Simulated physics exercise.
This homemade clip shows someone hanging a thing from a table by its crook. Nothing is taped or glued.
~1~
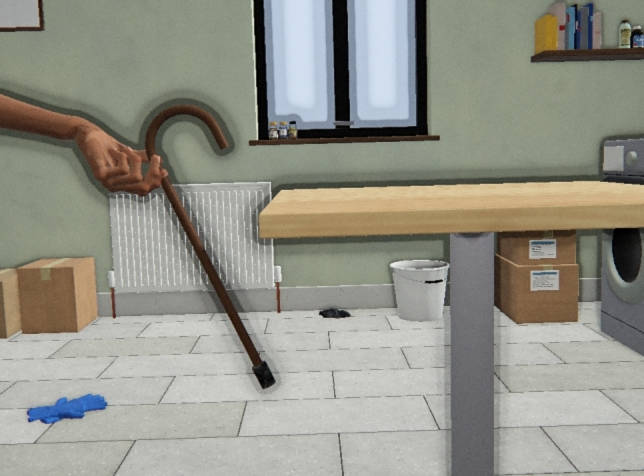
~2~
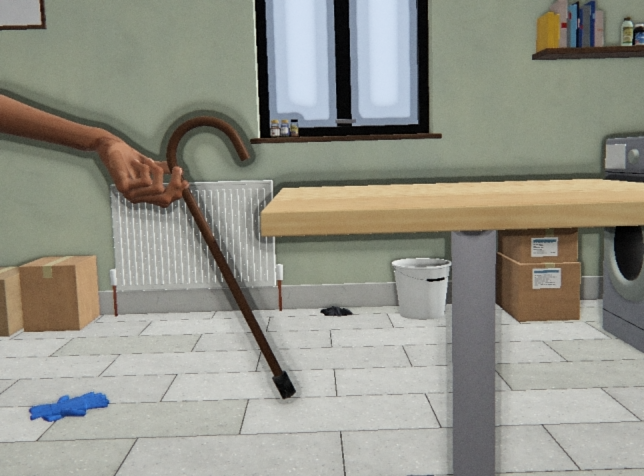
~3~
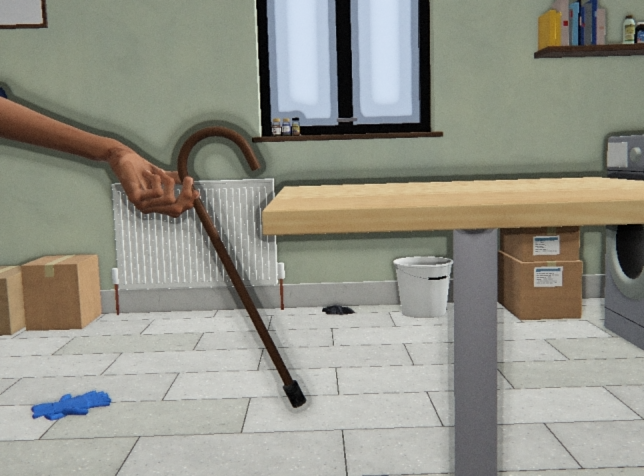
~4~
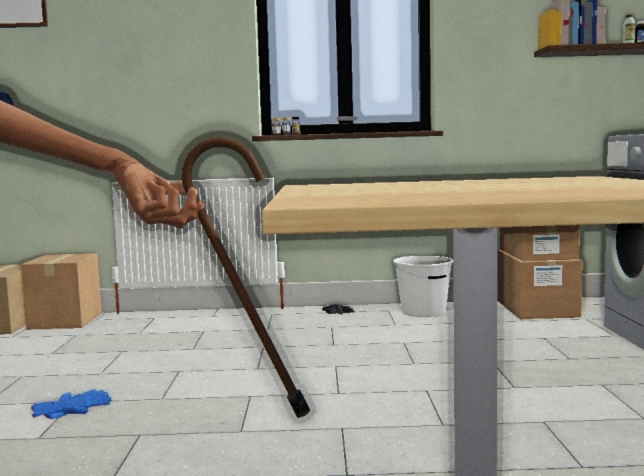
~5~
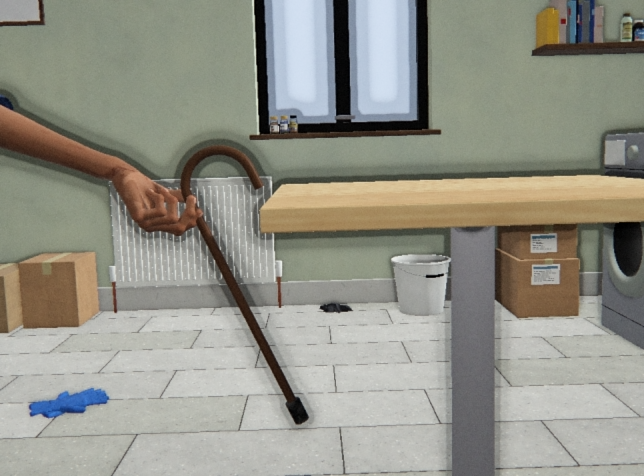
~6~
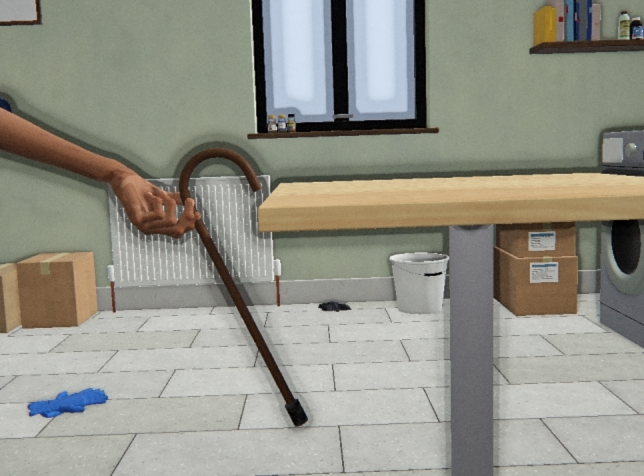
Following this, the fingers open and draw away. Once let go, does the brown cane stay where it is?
No, looks like it will leave the table.
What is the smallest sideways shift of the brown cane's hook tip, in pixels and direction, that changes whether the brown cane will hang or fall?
Shift needed: Around 12 pixels, direction right.
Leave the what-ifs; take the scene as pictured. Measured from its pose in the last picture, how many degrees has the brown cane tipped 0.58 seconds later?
Some 45 degrees.
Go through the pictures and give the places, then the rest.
Still on the way; brown cane (233, 243); table (472, 202), in the first frame.
Still on the way; brown cane (254, 254); table (473, 200), in the second frame.
Still on the way; brown cane (264, 263); table (475, 199), in the third frame.
Still on the way; brown cane (268, 274); table (475, 198), in the fourth frame.
Still on the way; brown cane (268, 281); table (473, 196), in the fifth frame.
In place, still held; brown cane (266, 284); table (471, 195), in the sixth frame.
Then, 0.36 s on from there, brown cane at the bottom.
Then, 0.58 s on from there, brown cane on its way down.
In the end, the brown cane slips off.
